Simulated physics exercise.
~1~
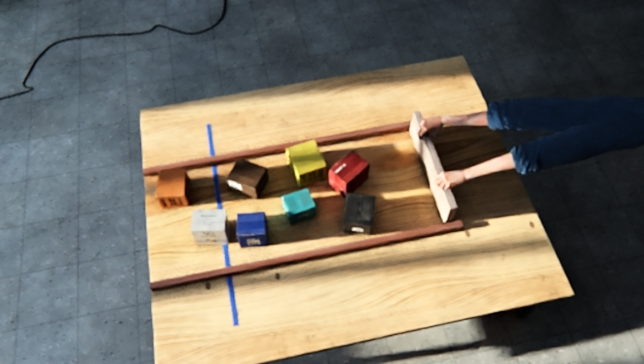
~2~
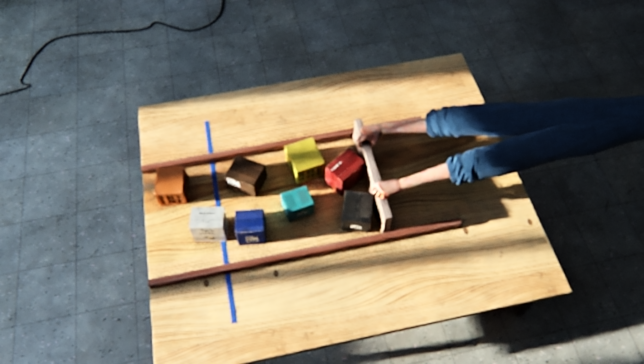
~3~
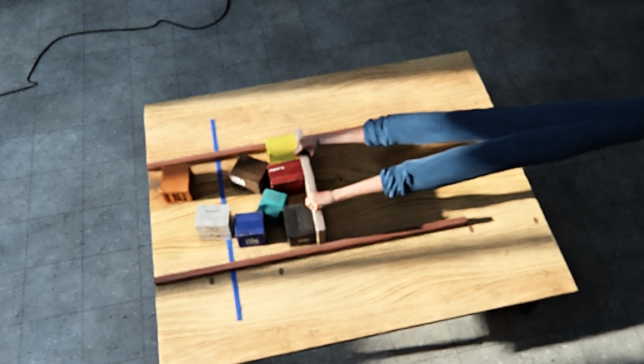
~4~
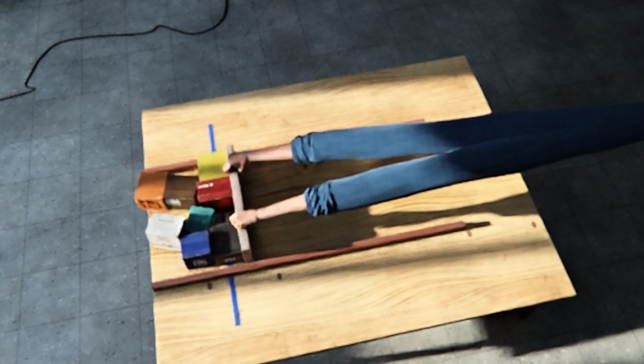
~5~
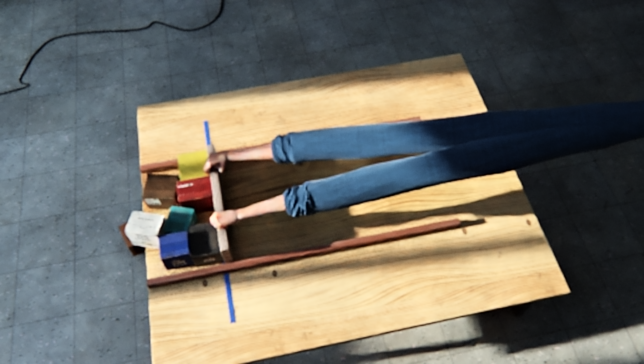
The video shows two hands pushing a plank leftward across a wooden platform between two rails, gathering scattered colourful blocks into a cluster. The blocks crowd toward the left edge, the orange one drops off, and the plank ends near the blue tape with the white one at the edge.
